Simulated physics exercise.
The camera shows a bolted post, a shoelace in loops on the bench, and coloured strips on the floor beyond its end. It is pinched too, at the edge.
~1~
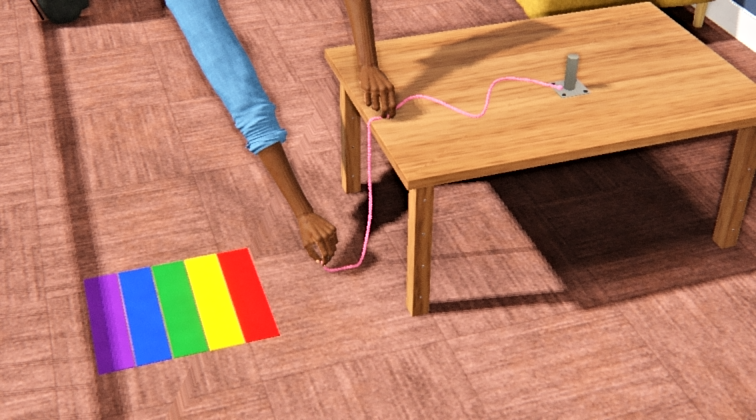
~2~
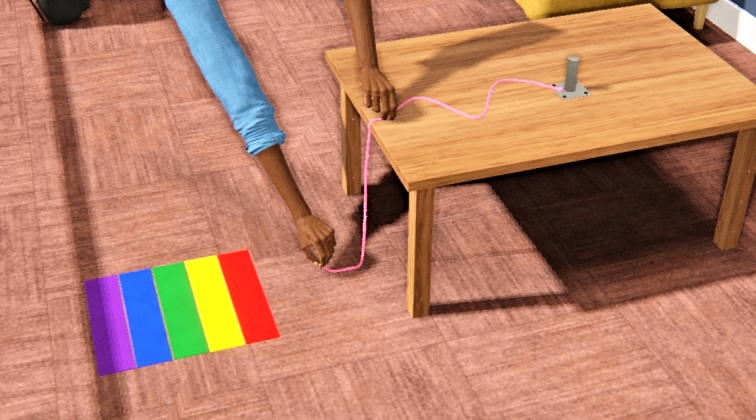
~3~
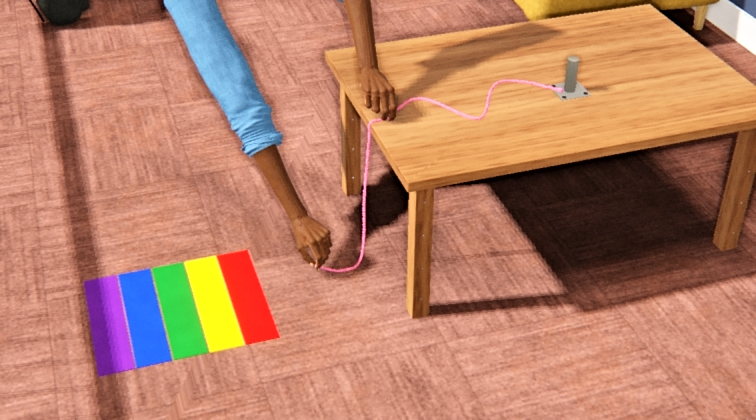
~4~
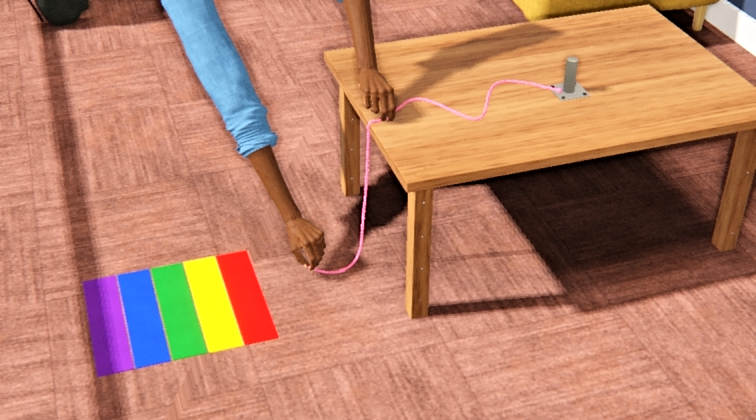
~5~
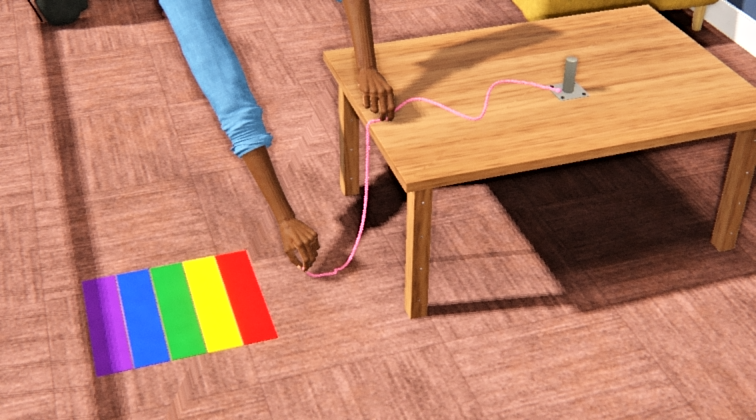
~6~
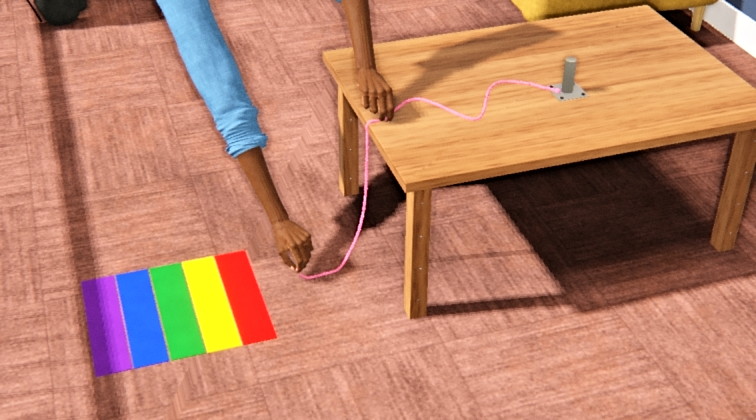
We see one hand pinching a pink shoelace at the edge of a wooden bench while the other holds its end low near the floor and slowly draws it a short way left, toward strips of red, yellow, green, blue and purple.
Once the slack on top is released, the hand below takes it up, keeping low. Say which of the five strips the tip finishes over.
Purple.
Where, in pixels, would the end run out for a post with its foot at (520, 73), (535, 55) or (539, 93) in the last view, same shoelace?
Estimated pixels per try: (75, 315); (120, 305); (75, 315).
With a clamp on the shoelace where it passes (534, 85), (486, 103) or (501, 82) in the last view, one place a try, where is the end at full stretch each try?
In that order: (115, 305), (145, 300) and (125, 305).
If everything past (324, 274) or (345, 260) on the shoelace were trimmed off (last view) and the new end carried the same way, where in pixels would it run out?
The pixels are (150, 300) and (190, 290), in that order.
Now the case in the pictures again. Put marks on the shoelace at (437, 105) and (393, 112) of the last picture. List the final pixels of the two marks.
End points: Roughly (376, 121); roughly (326, 156).
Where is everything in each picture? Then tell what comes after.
End (322, 262); red (257, 322); yellow (222, 329); green (187, 337); blue (151, 344); purple (114, 352), in the first picture.
End (320, 264); shoelace through (525, 82) (488, 104) (436, 102) (378, 120) (366, 189) (363, 250), in the second picture.
End (316, 266), in the third picture.
End (310, 267); shoelace through (524, 83) (487, 105) (435, 103) (377, 121) (366, 190) (359, 251), in the fourth picture.
End (303, 268), in the fifth picture.
End (297, 269); shoelace through (523, 83) (485, 106) (433, 103) (375, 121) (366, 189) (350, 251), in the sixth picture.
Early on, end near (164, 296); over green.
Midway, end near (127, 303); over blue.
At the end of the slack, end near (106, 307); over purple. The purple one.
